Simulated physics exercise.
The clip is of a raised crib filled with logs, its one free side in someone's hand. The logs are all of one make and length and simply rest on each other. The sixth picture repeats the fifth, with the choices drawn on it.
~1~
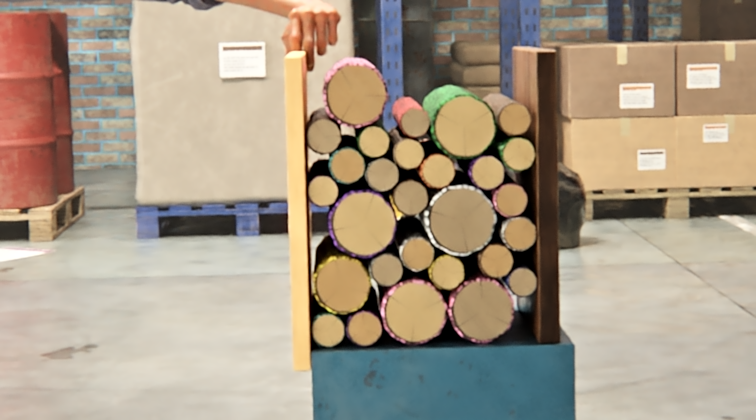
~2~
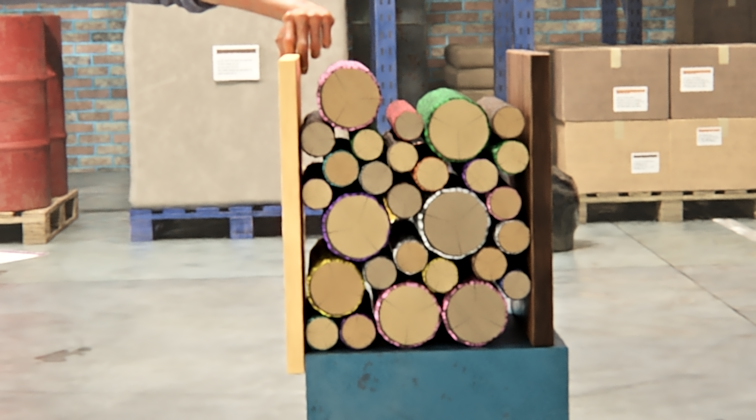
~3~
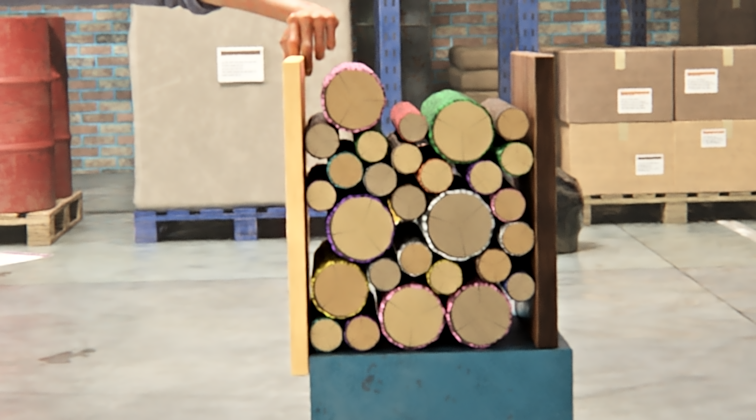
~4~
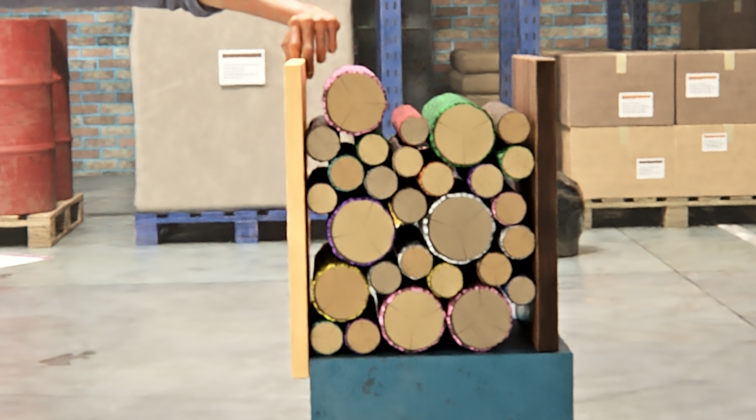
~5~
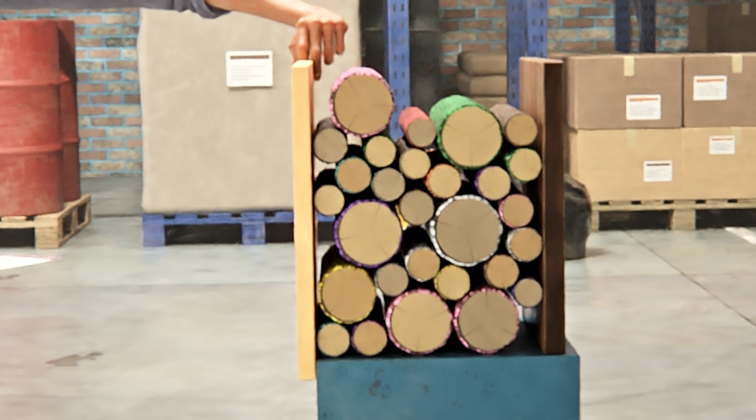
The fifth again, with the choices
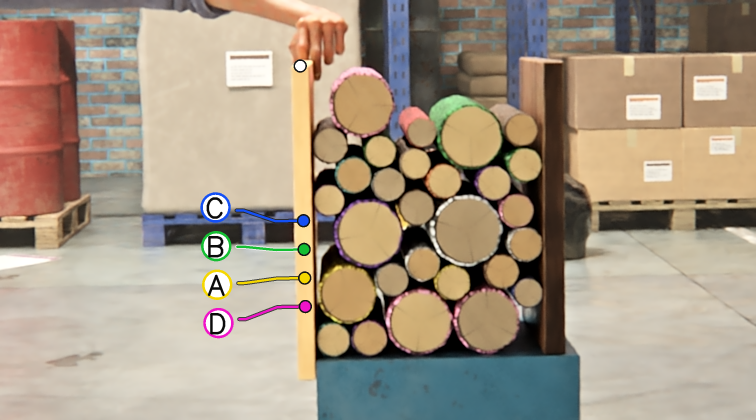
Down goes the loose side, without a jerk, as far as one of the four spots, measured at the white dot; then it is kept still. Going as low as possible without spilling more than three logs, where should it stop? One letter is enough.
At most to C.
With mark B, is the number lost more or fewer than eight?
It loses fewer than eight.
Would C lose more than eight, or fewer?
Fewer than eight.
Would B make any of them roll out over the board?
Yes.
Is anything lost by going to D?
Yes, at D.
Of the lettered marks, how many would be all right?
The number is one.
On the copy, A at (304, 278); B at (304, 250); C at (303, 220); D at (305, 307); the white dot at (300, 66).
On C. First, top of the board (311, 133).
Then, top of the board (312, 210).
Finally, top of the board (312, 220), one out over the board.
By contrast, A four out over the board; B four out over the board; D more than three out over the board.
